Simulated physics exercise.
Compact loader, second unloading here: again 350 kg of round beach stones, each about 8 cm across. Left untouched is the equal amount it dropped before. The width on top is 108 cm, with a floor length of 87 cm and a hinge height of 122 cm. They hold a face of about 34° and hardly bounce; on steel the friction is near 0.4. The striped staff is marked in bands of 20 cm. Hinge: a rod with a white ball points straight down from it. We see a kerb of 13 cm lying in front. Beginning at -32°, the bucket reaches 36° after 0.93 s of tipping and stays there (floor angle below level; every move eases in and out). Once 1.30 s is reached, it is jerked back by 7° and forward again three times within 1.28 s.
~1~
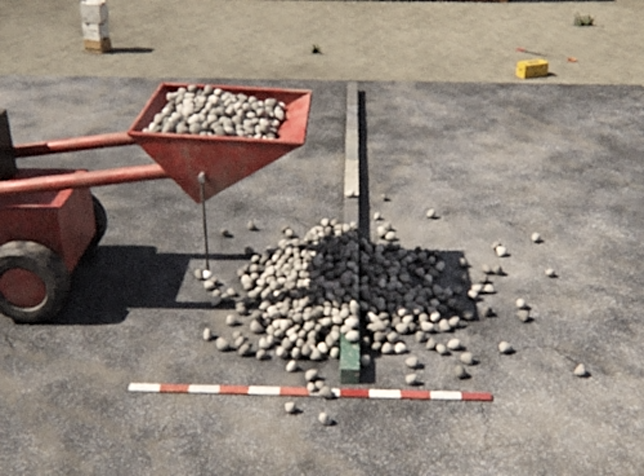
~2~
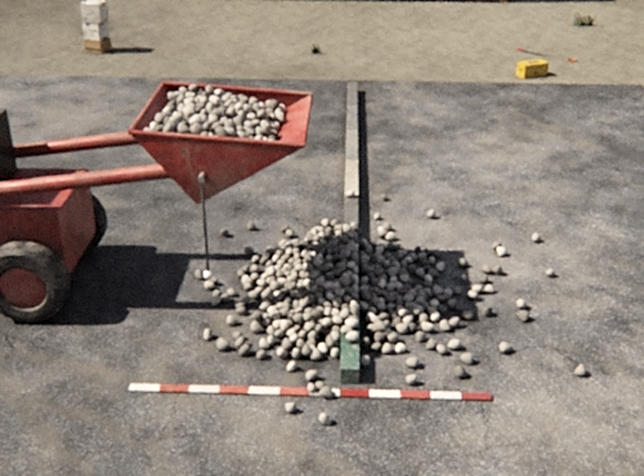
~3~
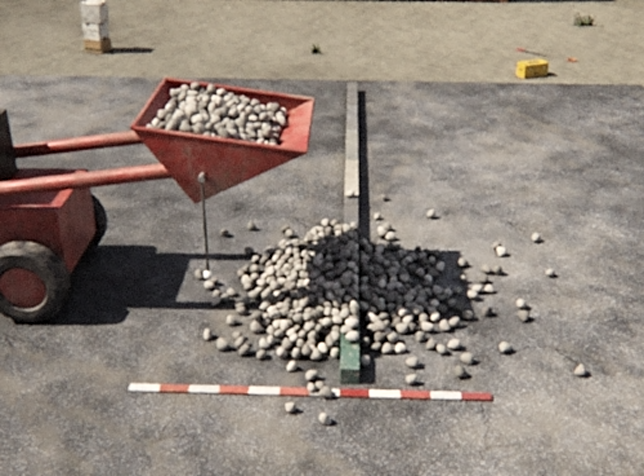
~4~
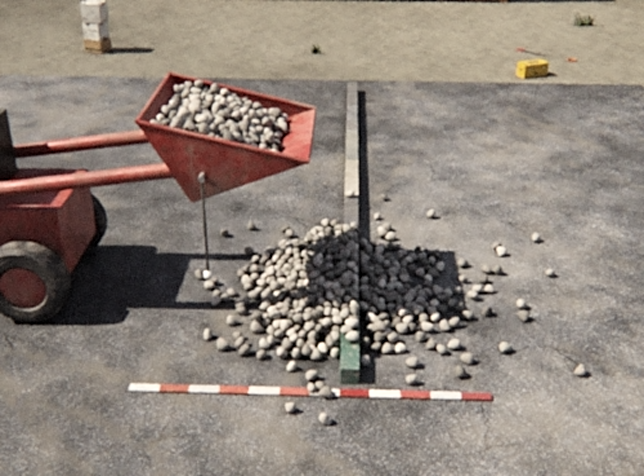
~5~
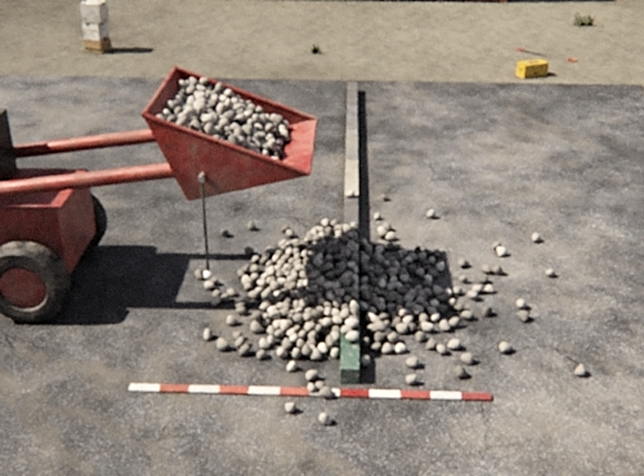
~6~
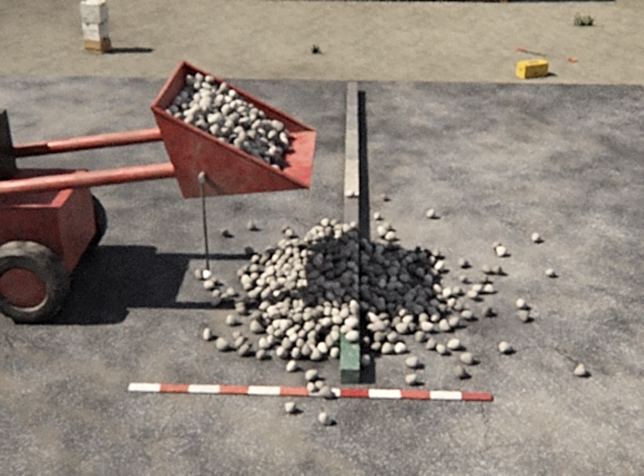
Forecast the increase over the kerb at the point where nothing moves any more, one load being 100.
I would say 55 per cent.
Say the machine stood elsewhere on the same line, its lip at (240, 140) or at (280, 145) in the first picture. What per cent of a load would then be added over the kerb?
Near 5 in a hundred, then near 30 in a hundred.
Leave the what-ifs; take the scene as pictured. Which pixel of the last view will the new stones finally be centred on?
Middle: Approx. (364, 273) px.
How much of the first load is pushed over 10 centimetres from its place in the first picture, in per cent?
Estimate: 15 %, roughly.
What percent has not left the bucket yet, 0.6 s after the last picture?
Roughly 65 per cent remains inside.
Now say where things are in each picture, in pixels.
The bucket is at -32°, its lip at (304, 143); the top of the load is at (202, 101). The earlier load is highest near (339, 257), 23 cm above ground level, 70 % on this side of the kerb, 30 % over the kerb, in the first frame.
The bucket is at -31°, its lip at (305, 146); the top of the load is at (202, 101), in the second frame.
The bucket is at -27°, its lip at (307, 152); the top of the load is at (198, 96), in the third frame.
Lip at (309, 162), floor tilted -21°, highest stones at (190, 94), in the fourth frame.
The bucket is at -14°, its lip at (310, 174); the top of the load is at (187, 89), in the fifth frame.
The bucket is at -6°, its lip at (310, 188); the top of the load is at (193, 86), in the sixth frame.
Then, 0.3 s after the last picture the floor is at 26°; in per cent of one load, 100 in the bucket, 70 on this side of the kerb, 30 over the kerb; the foremost stones are at (525, 280).
Then, 0.6 s after the last picture the floor is at 36°; in per cent of one load, 67 in the bucket, 103 on this side of the kerb, 30 over the kerb; the foremost stones are at (525, 280).
Then, 2.6 s after the last picture the floor is at 36°; in per cent of one load, 0 in the bucket, 114 on this side of the kerb, 86 over the kerb; the foremost stones are at (541, 260).
Then, 5.2 s after the last picture the floor is at 36°; in per cent of one load, 0 in the bucket, 114 on this side of the kerb, 86 over the kerb; the foremost stones are at (541, 260). Net gain over the kerb, 55.
